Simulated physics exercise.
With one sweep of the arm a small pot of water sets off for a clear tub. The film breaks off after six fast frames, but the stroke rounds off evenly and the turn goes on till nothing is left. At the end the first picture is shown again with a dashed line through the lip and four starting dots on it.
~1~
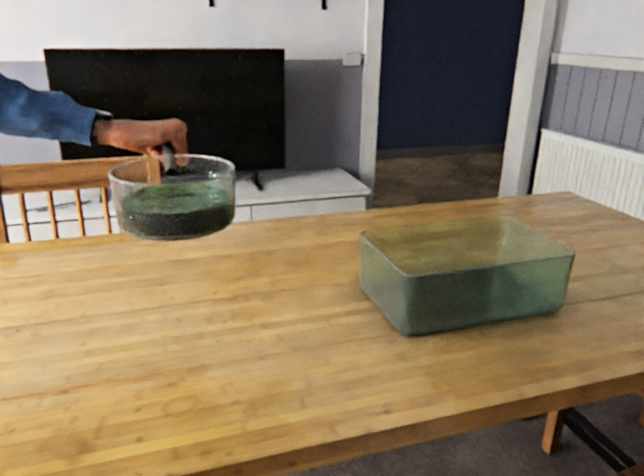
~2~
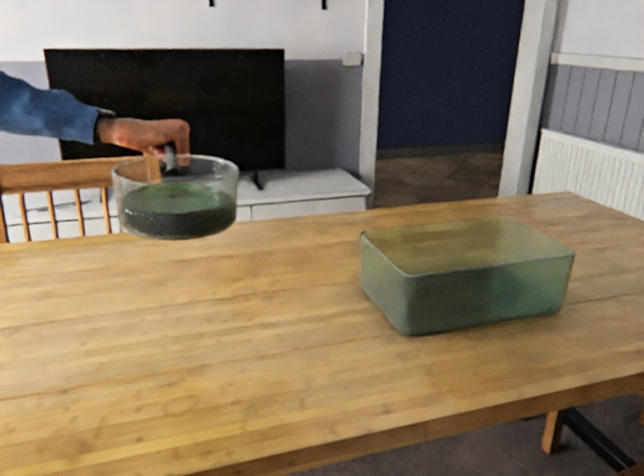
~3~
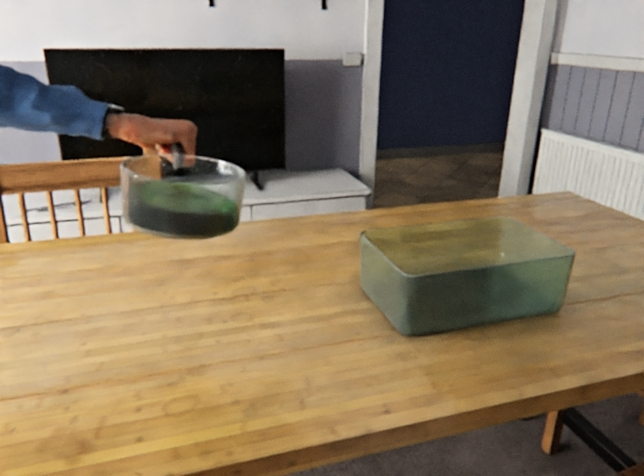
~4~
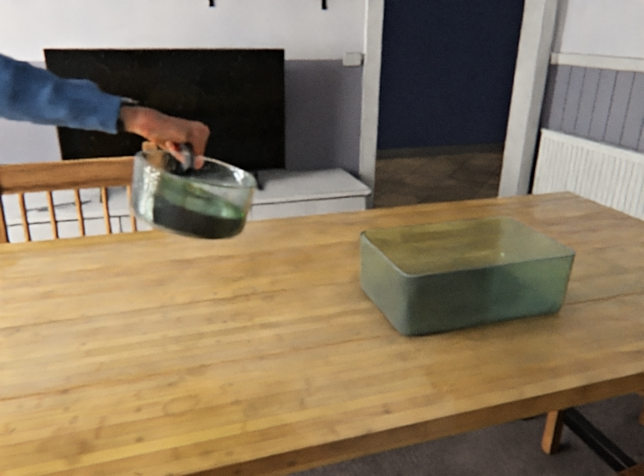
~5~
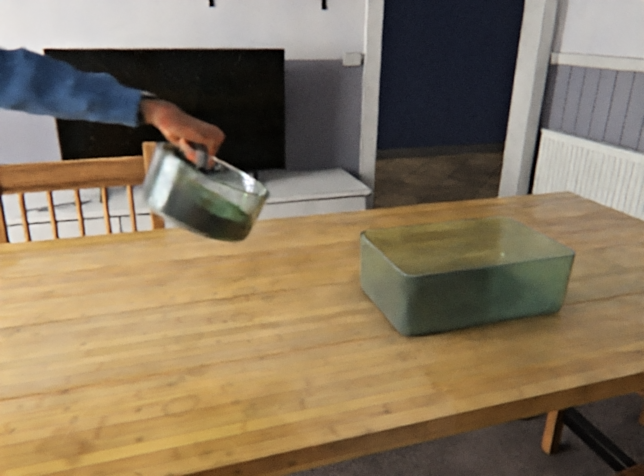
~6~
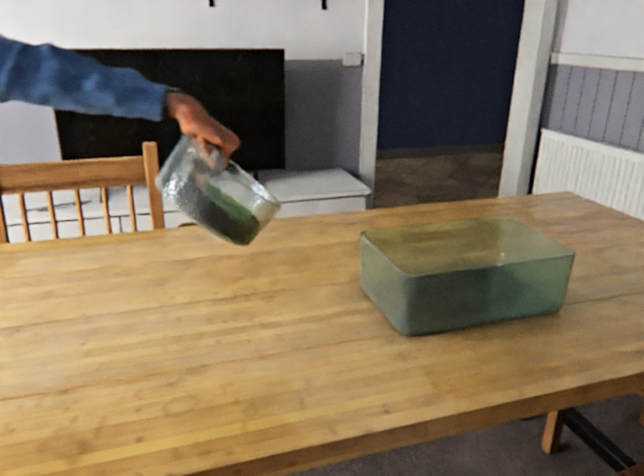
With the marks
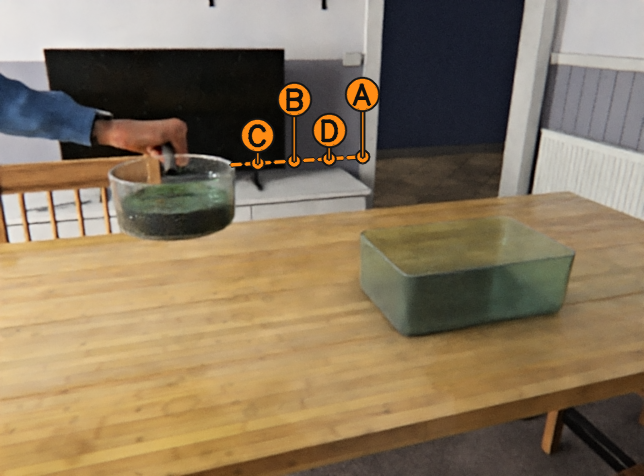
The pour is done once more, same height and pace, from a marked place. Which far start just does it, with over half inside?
Go for B.
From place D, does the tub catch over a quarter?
Yes.
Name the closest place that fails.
C it is.
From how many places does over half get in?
Three.
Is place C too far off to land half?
Yes, it does.
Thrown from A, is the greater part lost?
No, not at all.
On the marked copy, A at (362, 156); B at (294, 161); C at (257, 163); D at (329, 158).
With A, about 83 % lands in the tub, 4 % falls short and 13 % goes beside or beyond.
With B, about 63 % lands in the tub, 29 % falls short and 8 % goes beside or beyond.
With C, about 27 % lands in the tub, 69 % falls short and 4 % goes beside or beyond.
With D, about 85 % lands in the tub, 3 % falls short and 12 % goes beside or beyond.
